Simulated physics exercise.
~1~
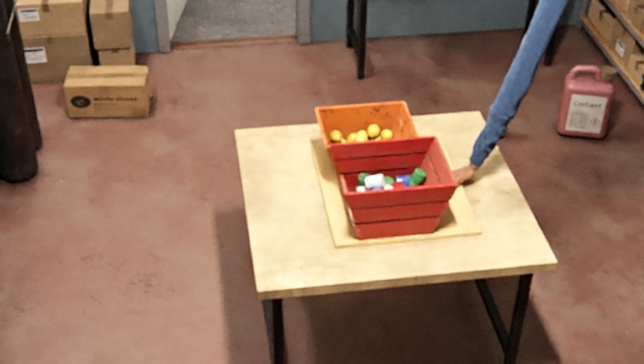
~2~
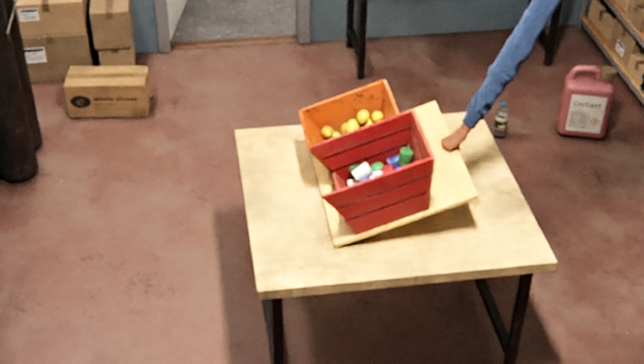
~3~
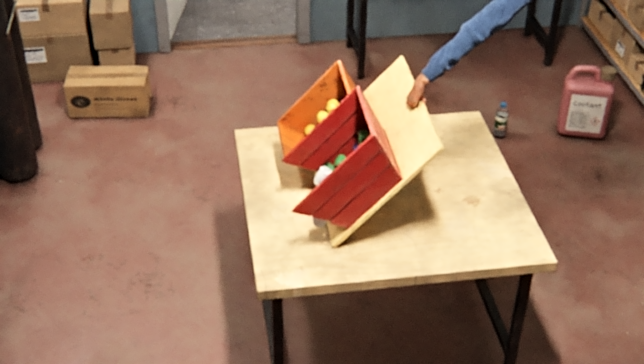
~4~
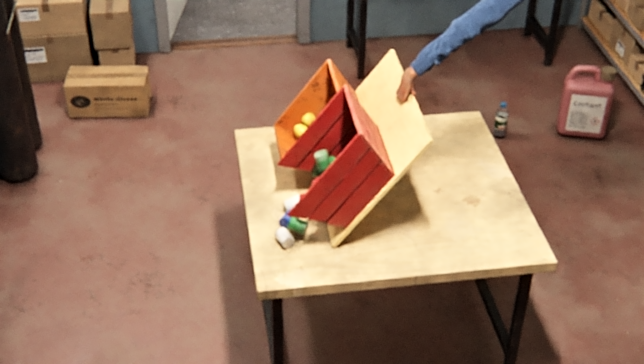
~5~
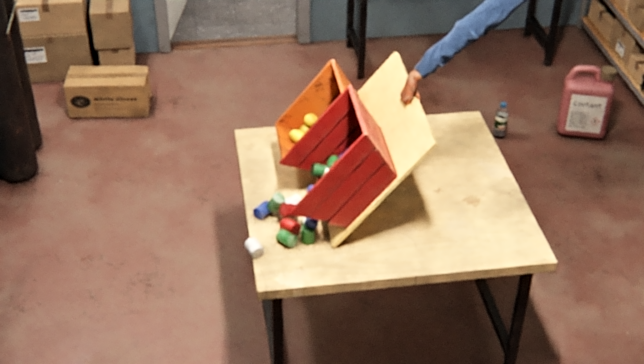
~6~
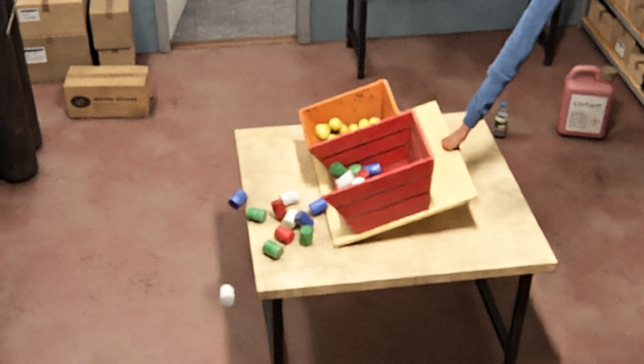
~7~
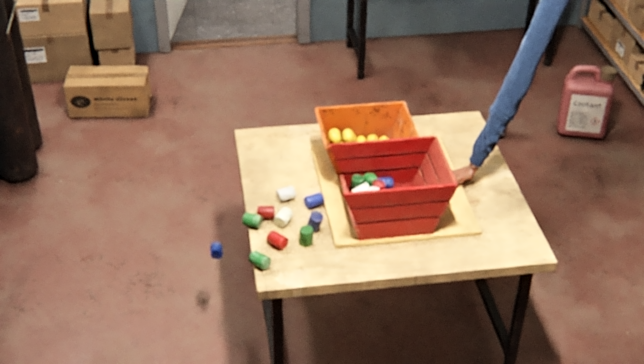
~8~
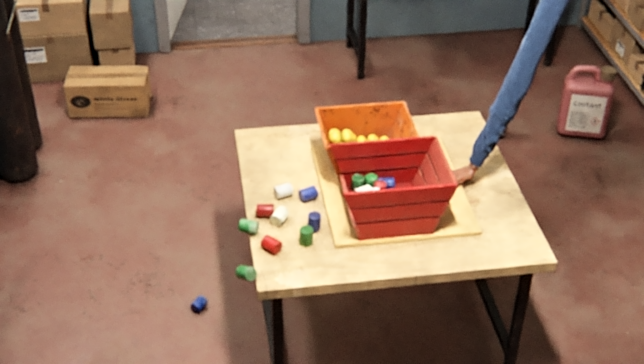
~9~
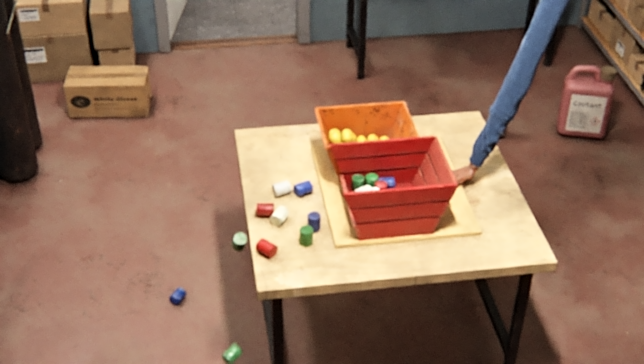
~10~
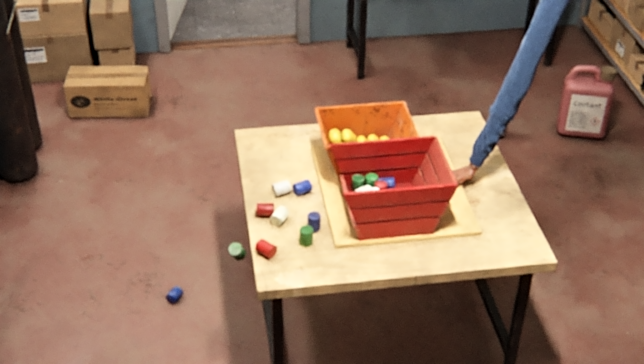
A board carrying a red tray of small red, green, blue and white jars and, behind it, an orange tray of yellow lemons lies on a pale wooden table in a storeroom, seen from above. A blue-sleeved arm reaches in from the upper right and lifts the board's right end, tipping both trays steeply to the left. Jars spill from the red tray and scatter across the tabletop. The hand lowers the board flat again as several jars roll off the left edge. The lemons stay in their tray, while some jars rest on the table and others lie on the reddish floor.
